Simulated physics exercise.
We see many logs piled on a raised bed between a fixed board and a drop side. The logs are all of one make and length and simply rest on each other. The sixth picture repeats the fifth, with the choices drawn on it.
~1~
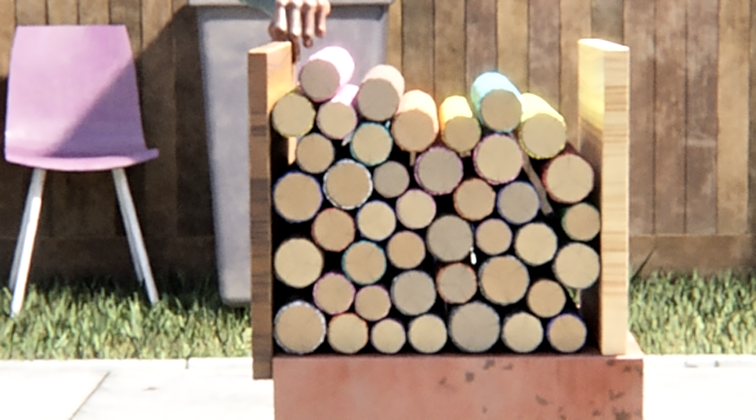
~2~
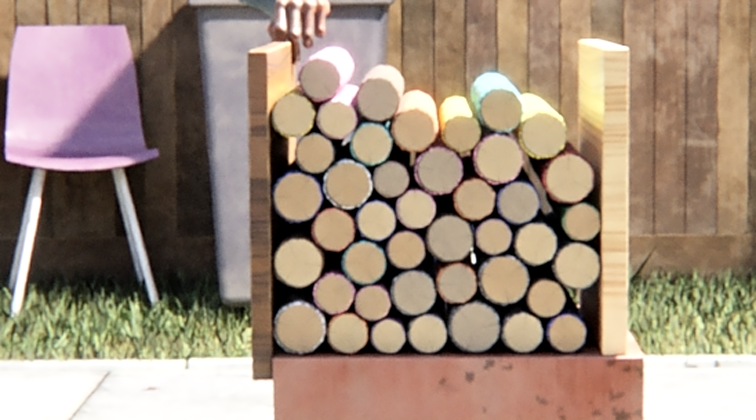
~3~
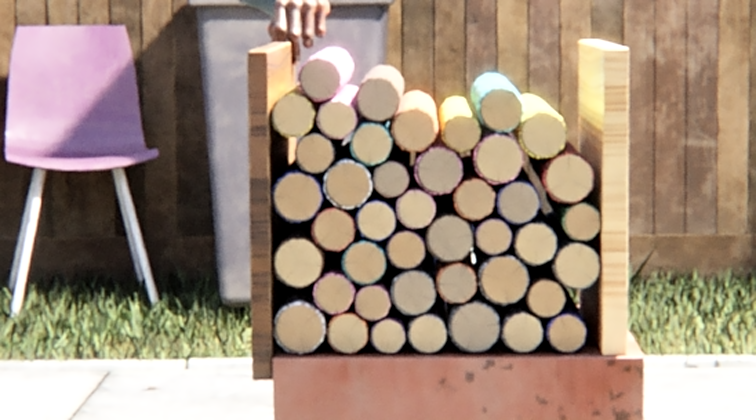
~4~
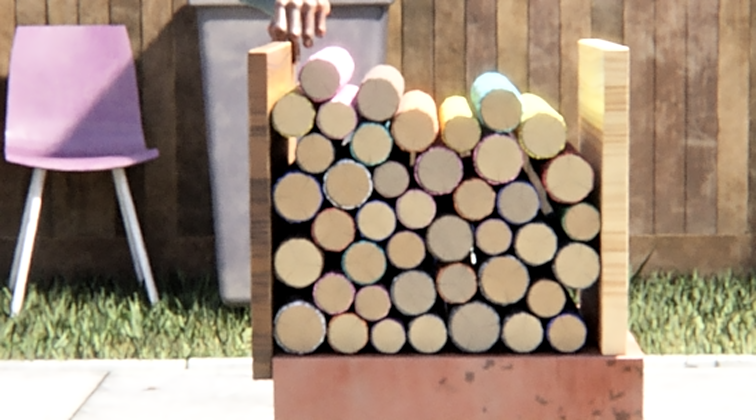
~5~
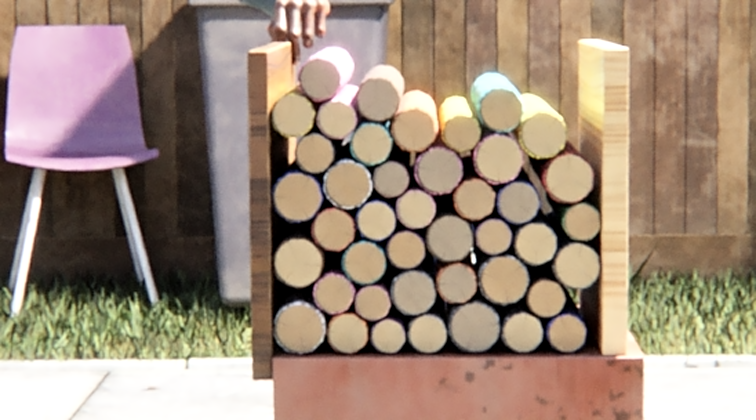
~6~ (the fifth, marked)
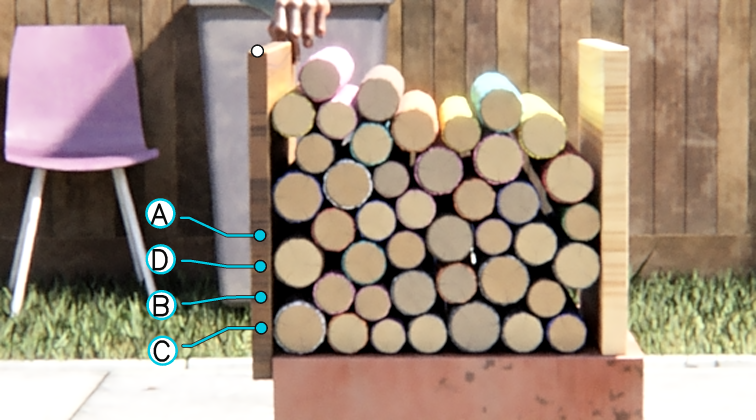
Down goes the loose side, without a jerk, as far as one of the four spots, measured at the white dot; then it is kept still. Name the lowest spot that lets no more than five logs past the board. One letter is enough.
Down to A.
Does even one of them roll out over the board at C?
At C: Yes.
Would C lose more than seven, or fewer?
It loses more than seven.
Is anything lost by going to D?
Yes.
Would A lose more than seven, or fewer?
It loses fewer than seven.
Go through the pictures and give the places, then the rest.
In the first picture, a log (298, 263); a log (406, 250); a log (297, 197).
In the second picture, a log (297, 197); a log (582, 222).
In the third picture, a log (438, 171); a log (414, 129).
In the fourth picture, a log (501, 110); side board (275, 196).
In the fifth picture, a log (299, 328); a log (522, 333); a log (298, 263).
On the copy, A at (260, 236); B at (261, 297); C at (261, 328); D at (260, 266); the white dot at (258, 52).
On A. First, top of the board (269, 133).
Then, top of the board (271, 226).
Finally, top of the board (271, 235), two out over the board.
By contrast, B more than five out over the board; C more than five out over the board; D more than five out over the board.
